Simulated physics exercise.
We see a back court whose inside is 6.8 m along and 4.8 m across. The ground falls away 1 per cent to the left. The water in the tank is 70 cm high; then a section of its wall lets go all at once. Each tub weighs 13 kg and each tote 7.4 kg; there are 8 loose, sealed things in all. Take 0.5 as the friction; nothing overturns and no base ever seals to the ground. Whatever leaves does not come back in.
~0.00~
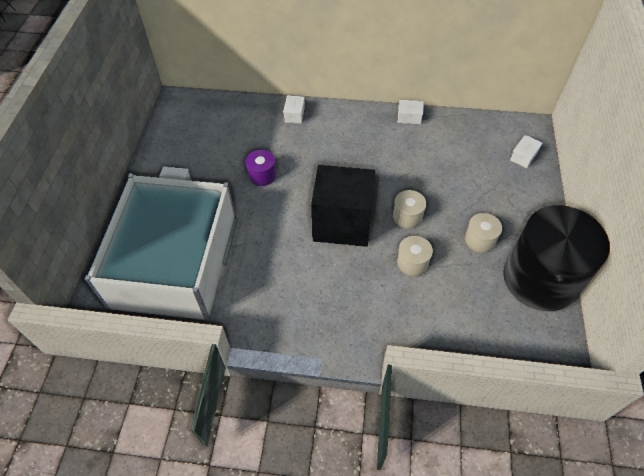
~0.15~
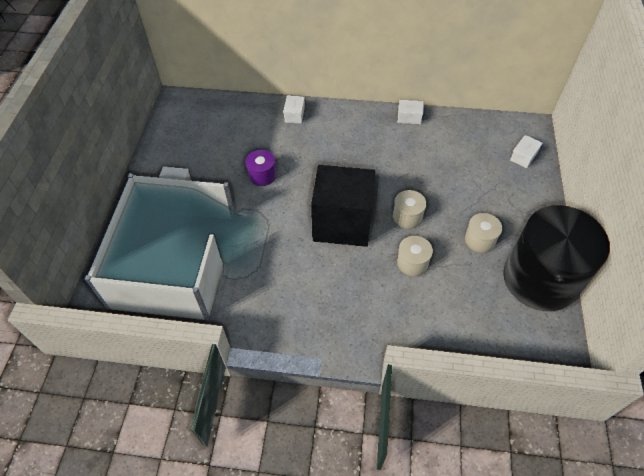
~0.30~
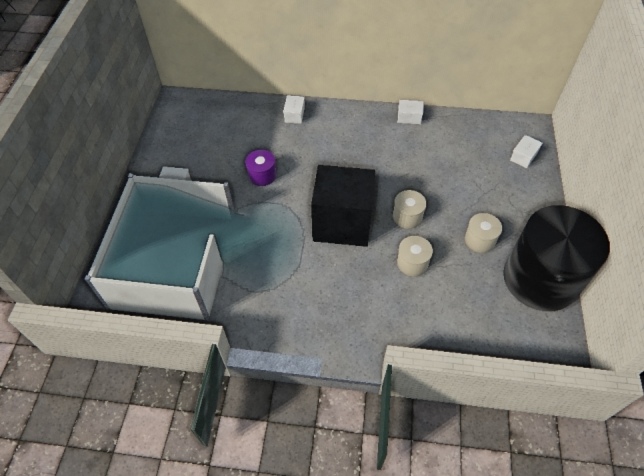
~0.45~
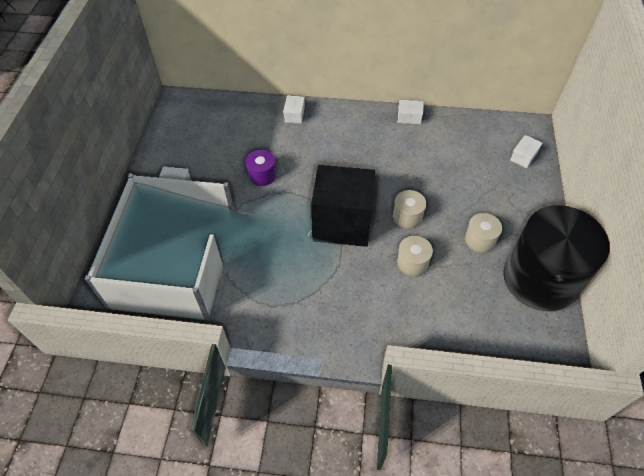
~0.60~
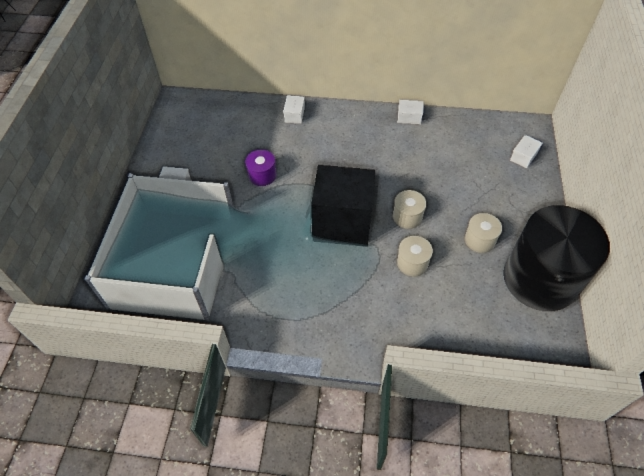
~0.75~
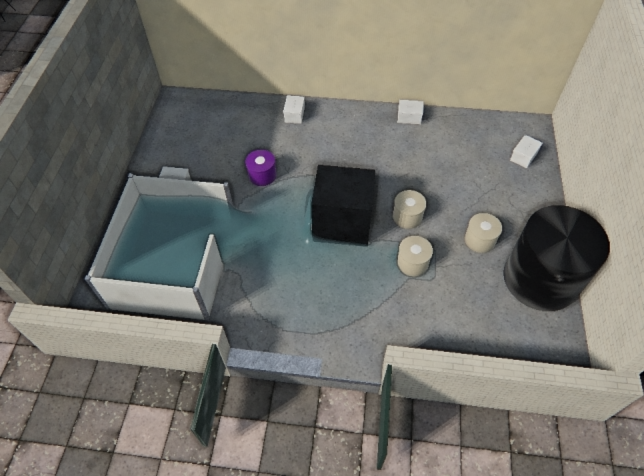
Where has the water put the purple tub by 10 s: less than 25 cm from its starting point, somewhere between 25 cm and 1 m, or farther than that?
It hardly moves.
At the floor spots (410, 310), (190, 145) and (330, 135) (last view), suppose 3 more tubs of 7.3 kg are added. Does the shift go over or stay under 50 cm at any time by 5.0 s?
Order as asked - farther, not as far, farther.
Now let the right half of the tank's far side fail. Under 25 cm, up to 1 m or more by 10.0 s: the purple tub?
After that, the purple tub is washed away.
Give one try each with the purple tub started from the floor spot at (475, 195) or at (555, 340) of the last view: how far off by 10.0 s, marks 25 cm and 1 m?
I'd say it does not really move on the first try and it lands far off on the second.
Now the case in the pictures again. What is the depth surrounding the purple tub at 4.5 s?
About 2 cm.
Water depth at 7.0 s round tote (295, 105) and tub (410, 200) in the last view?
Close to 3 and 4 centimetres.
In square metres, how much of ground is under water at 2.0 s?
I'd put it close to 18 m2.
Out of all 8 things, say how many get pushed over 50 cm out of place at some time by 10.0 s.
All told, that gives 3.
After 2.0 s the purple tub is near (260, 161), 0.0 m from its start, aground; 0 of 8 are out; 0 afloat.
After 4.5 s the purple tub is near (260, 161), 0.0 m from its start, aground; 0 of 8 are out; 0 afloat.
After 7.0 s the purple tub is near (260, 161), 0.0 m from its start, aground; 0 of 8 are out; 0 afloat.
After 10.0 s the purple tub is near (260, 161), 0.0 m from its start, aground; 0 of 8 are out; 0 afloat.
